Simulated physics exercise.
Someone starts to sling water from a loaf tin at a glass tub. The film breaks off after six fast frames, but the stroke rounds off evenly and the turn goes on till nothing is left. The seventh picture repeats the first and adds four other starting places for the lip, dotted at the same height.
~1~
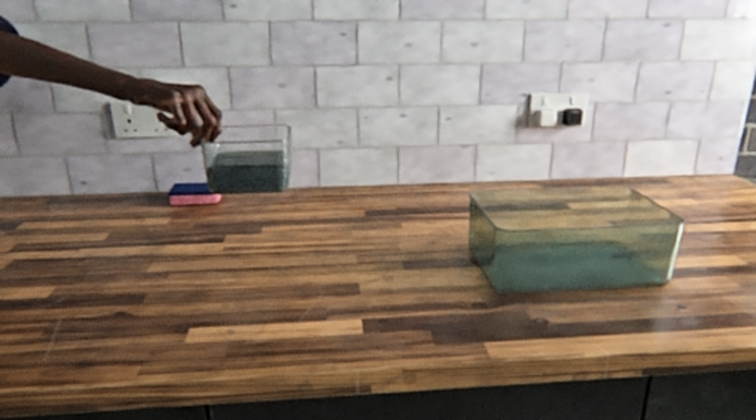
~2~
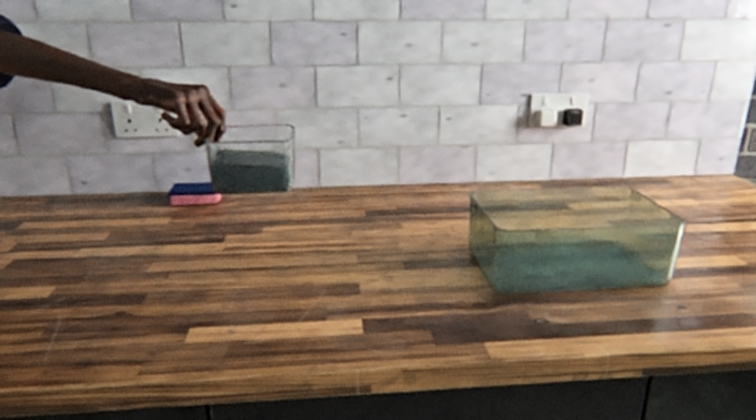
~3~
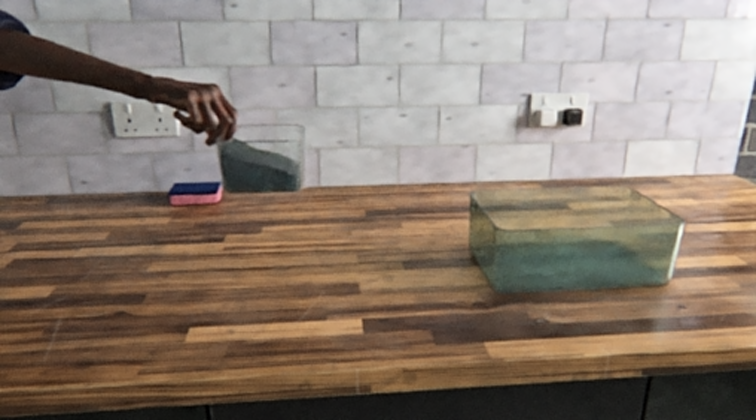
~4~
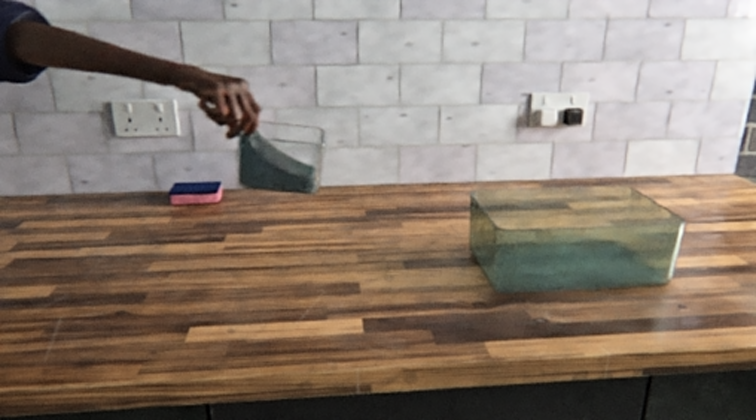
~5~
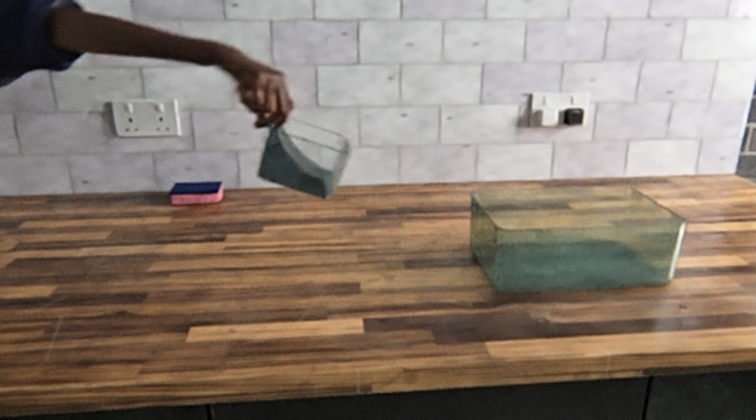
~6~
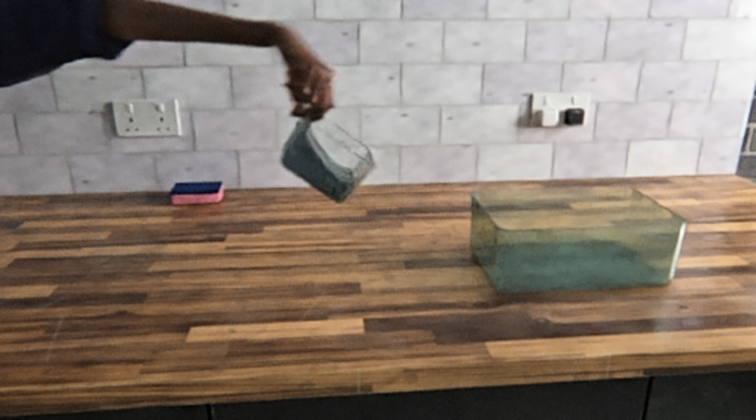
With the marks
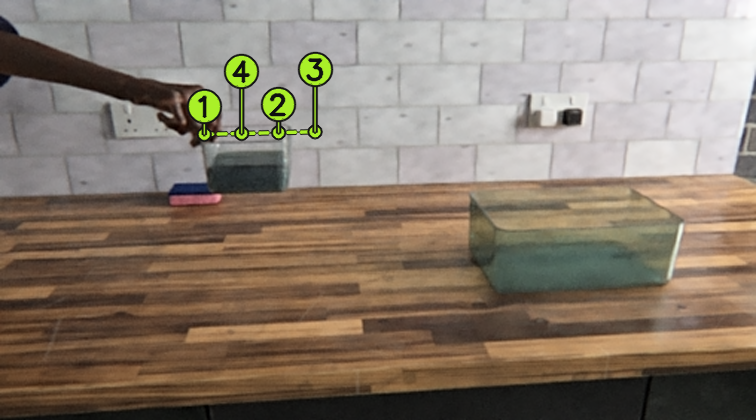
On a wooden counter, a hand lifts a clear container of water rightward, tilting it.
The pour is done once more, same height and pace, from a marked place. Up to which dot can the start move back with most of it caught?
The limit is 3.
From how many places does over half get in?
One.
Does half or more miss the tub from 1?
Yes, that goes wrong.
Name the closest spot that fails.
2.
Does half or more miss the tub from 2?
Yes.
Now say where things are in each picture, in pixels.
In the first frame, upright, lip at (288, 132); tub from (491, 291) to (668, 282); nothing has left yet.
In the second frame, upright, lip at (292, 132); nothing has left yet.
In the third frame, upright, lip at (303, 132); nothing has left yet.
In the fourth frame, tipped about 7°, lip at (323, 136); nothing has left yet.
In the fifth frame, tipped about 20°, lip at (348, 144); nothing has left yet.
In the sixth frame, tipped about 37°, lip at (372, 157); nothing has left yet.
In lime, 1 at (204, 134); 2 at (278, 132); 3 at (315, 131); 4 at (241, 133).
With 1, about 0 % lands in the tub, 97 % falls short and 3 % goes beside or beyond.
With 2, about 24 % lands in the tub, 68 % falls short and 8 % goes beside or beyond.
With 3, about 72 % lands in the tub, 19 % falls short and 9 % goes beside or beyond.
With 4, about 0 % lands in the tub, 92 % falls short and 7 % goes beside or beyond.
